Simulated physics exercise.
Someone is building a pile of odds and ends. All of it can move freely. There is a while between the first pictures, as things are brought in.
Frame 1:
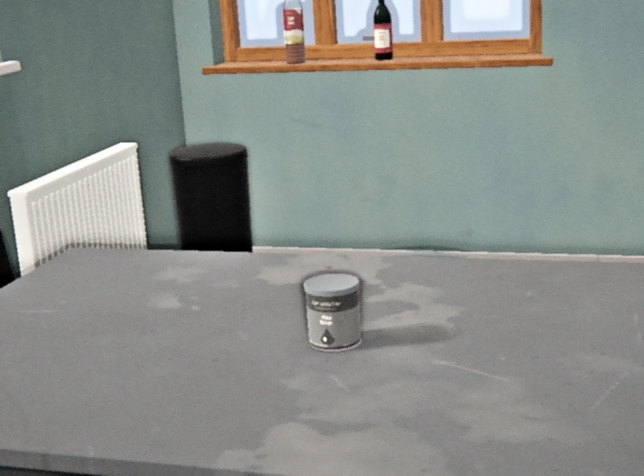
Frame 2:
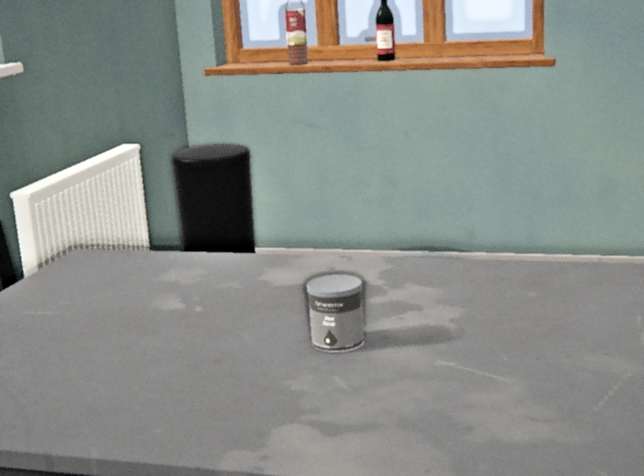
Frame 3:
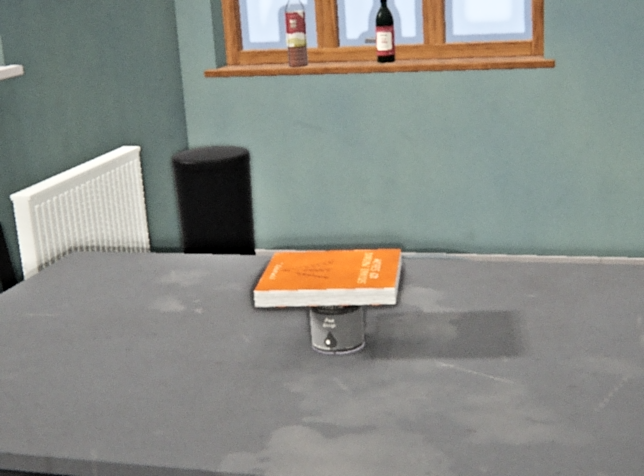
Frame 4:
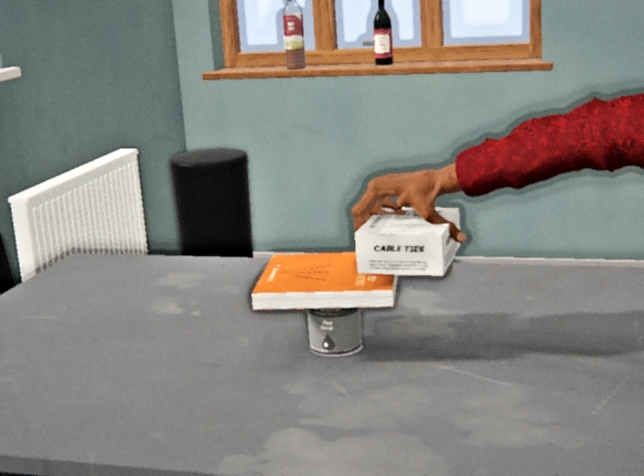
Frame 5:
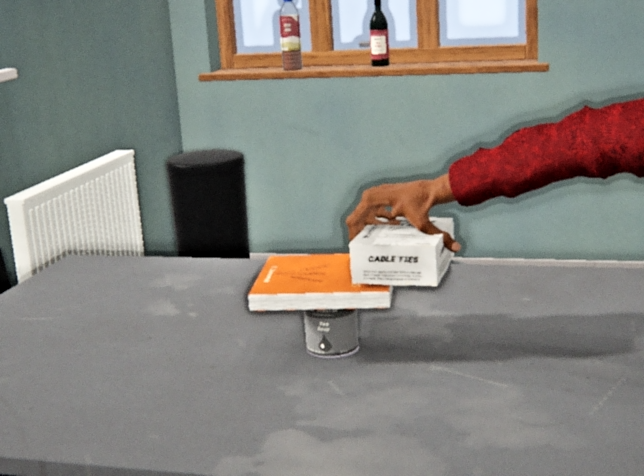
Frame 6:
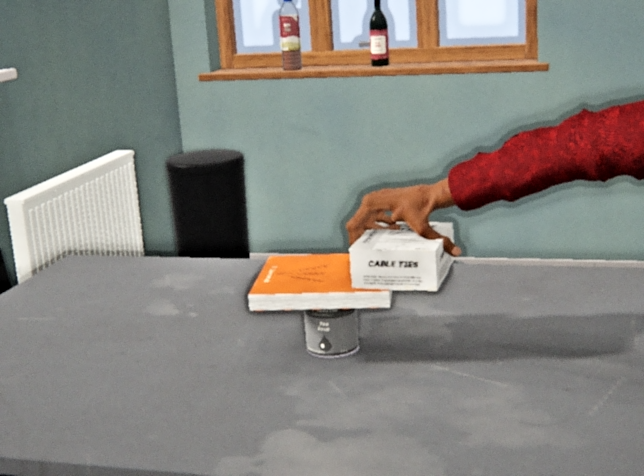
A person's arm in a red sleeve reaches in from the right over a grey table in a green-walled room, viewed from the front and slightly above. A small grey pot stands mid-table, with a white radiator and black cylinder behind to the left and bottles on a wooden windowsill. An orange book appears on the pot, then the hand lowers a white box onto its right side as the view shifts very slightly.
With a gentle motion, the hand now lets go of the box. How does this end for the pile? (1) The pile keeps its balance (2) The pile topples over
2, the pile topples over.
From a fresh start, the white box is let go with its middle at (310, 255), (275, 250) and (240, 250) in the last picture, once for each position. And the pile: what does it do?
Attempt one, the pile survives; attempt two, it survives; attempt three, it falls over.
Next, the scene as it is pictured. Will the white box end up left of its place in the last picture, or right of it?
Result: Further right.
Then, 0.30 s after the last picture, white box now fallen.
Then, 0.40 s after the last picture, things are still on the move.
Then, 0.50 s after the last picture, as before.
At rest, fallen, white box; the other 2 in place. Seen from the same camera at the end, white box near (498, 339). The pile gives way.
